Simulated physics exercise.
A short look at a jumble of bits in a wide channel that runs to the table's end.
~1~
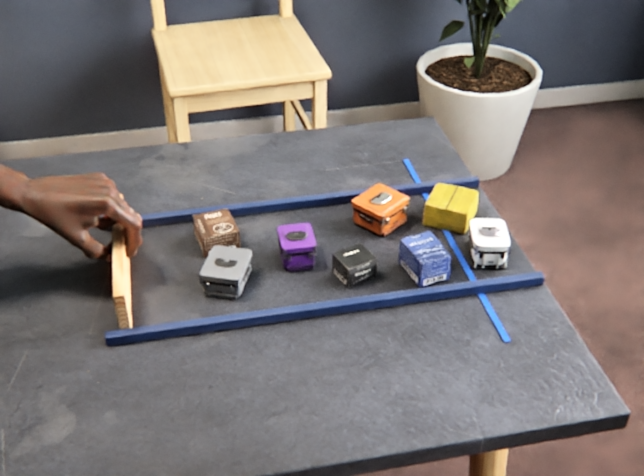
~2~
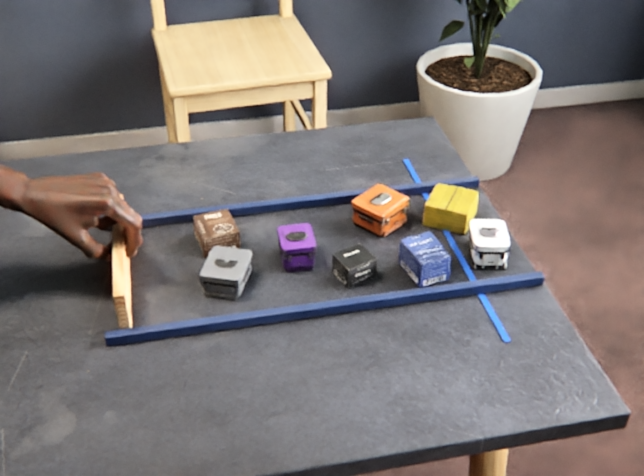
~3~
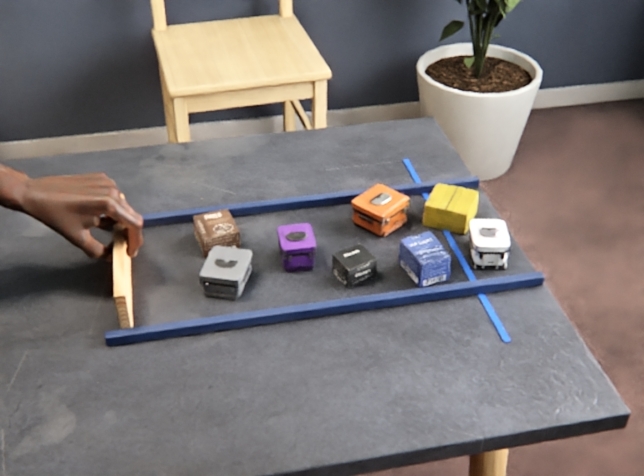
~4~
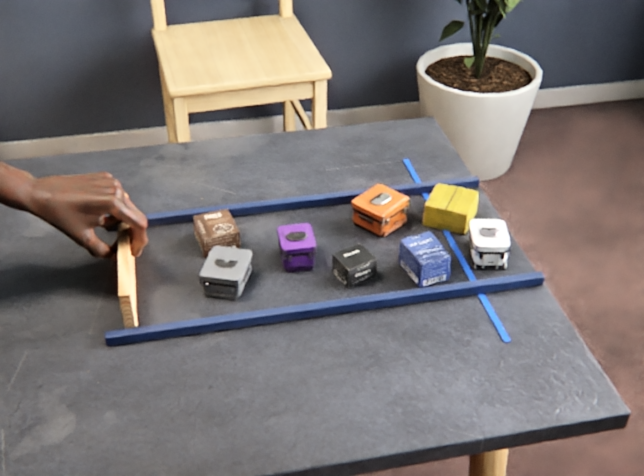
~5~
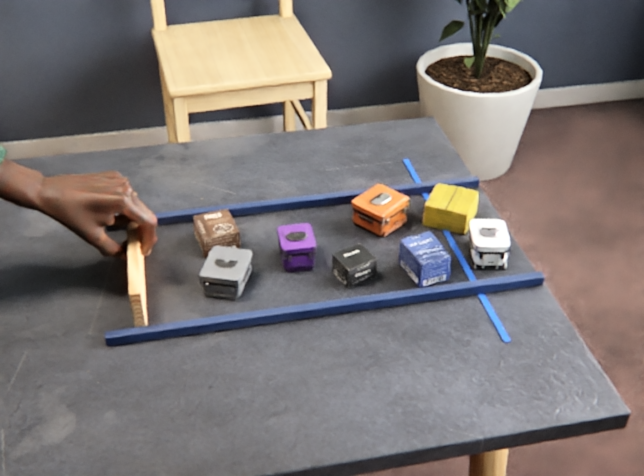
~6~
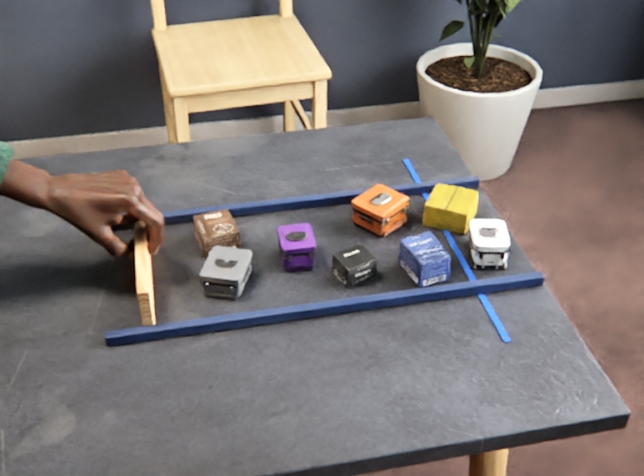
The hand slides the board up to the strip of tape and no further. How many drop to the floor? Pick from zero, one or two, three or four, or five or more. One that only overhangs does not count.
Here the number that fall off is three or four.
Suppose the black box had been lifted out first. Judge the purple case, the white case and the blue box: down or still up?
The purple case survives, the white case goes over, the blue box survives.
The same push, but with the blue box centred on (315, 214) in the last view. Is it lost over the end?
From there it stays on.
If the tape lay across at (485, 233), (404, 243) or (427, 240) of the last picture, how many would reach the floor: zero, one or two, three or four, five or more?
For each place: 5 or more; 1 or 2; 1 or 2.
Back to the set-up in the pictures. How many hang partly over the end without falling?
The number is 3.
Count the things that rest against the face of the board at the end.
The number is 2.
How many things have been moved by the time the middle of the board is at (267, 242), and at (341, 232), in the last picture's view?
At the one place 3, at the other 6.
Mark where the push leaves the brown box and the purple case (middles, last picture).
Near (455, 205) and (501, 222).
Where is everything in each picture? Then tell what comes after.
The first picture shows white case (488, 243); yellow box (451, 208); blue box (425, 259); board (121, 260); tape (449, 237).
The second picture shows yellow box (451, 208); board (121, 260).
The third picture shows blue box (425, 260); brown box (216, 232).
The fourth picture shows white case (488, 244); grey case (227, 273).
The fifth picture shows yellow box (451, 208); purple case (297, 247).
The sixth picture shows white case (488, 244); yellow box (451, 208); blue box (425, 260); board (143, 257); tape (449, 237).
Soon after, none off yet; white case at rest near (488, 244); yellow box at rest near (451, 208); blue box at rest near (425, 260).
At rest, the number that fall off is three or four; fallen, blue box, yellow box and white case.
